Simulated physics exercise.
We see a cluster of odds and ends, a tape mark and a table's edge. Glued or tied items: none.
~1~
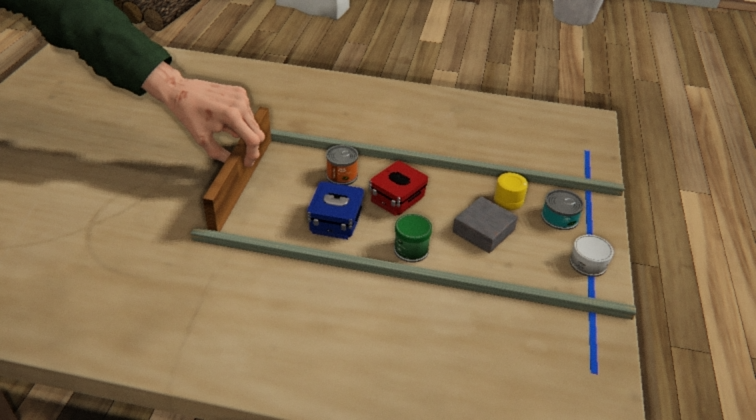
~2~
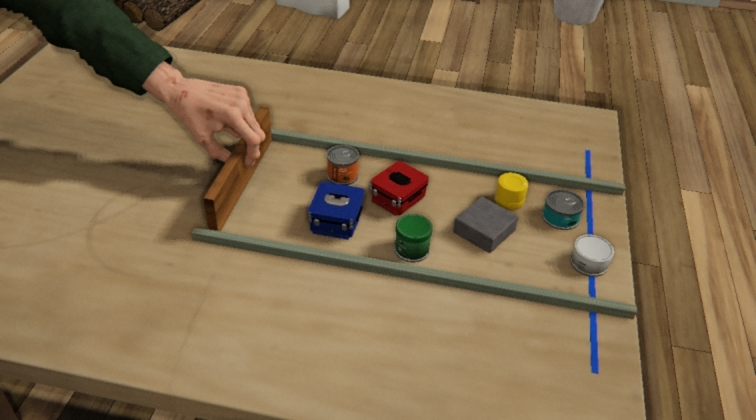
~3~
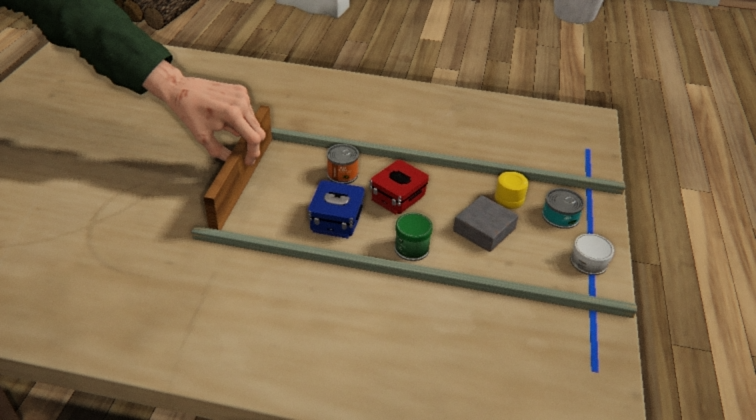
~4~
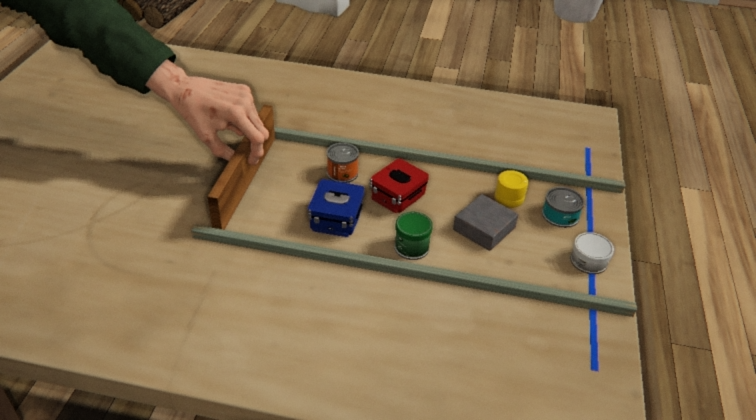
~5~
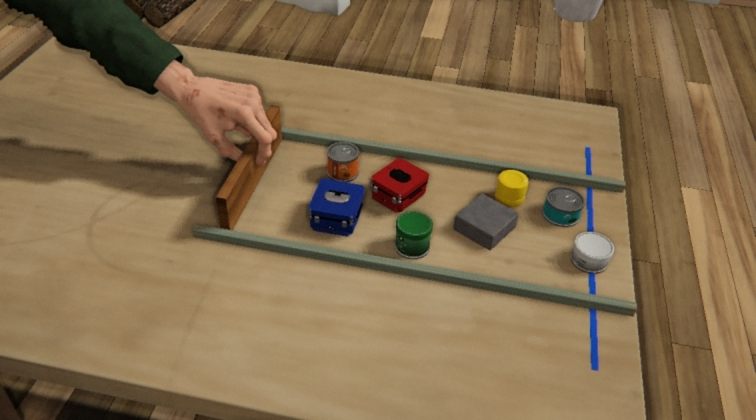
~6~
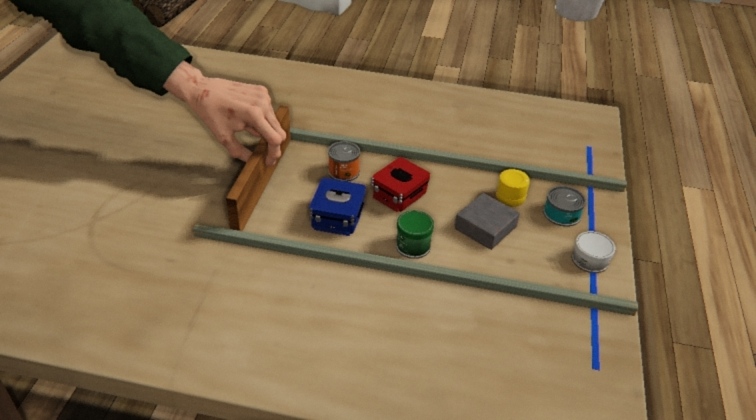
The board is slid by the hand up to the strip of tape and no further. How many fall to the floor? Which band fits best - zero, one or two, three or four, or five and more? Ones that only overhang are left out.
The band that fits is five and more.
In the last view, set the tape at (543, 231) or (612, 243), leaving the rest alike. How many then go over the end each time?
So that's 1 for the first and 7 for the second.
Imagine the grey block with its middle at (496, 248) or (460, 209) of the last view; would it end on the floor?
In order: Slips off; slips off.
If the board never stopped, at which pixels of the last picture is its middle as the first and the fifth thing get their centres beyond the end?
At (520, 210) for the first, at (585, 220) for the fifth.
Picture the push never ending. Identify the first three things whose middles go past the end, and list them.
Order, earliest first: The white pot; the turquoise pot; the grey block.
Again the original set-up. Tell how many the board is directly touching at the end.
2.
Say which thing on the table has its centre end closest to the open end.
The yellow lid.
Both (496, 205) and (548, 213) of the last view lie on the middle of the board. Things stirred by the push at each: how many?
That gives 8 for the first and 8 for the second.
Soon after, none off yet; white pot at rest near (593, 252); turquoise pot at rest near (564, 206); yellow lid at rest near (513, 188).
Then, none off yet; white pot at rest near (593, 252); turquoise pot at rest near (564, 206); yellow lid moving near (522, 187).
Further on, none off yet; white pot moved about its own width near (647, 270); turquoise pot moved about its own width near (623, 210); yellow lid moved well along near (572, 184).
At rest, the number that fall off is five or more; fallen, red case, green tin, grey block, turquoise pot and white pot.
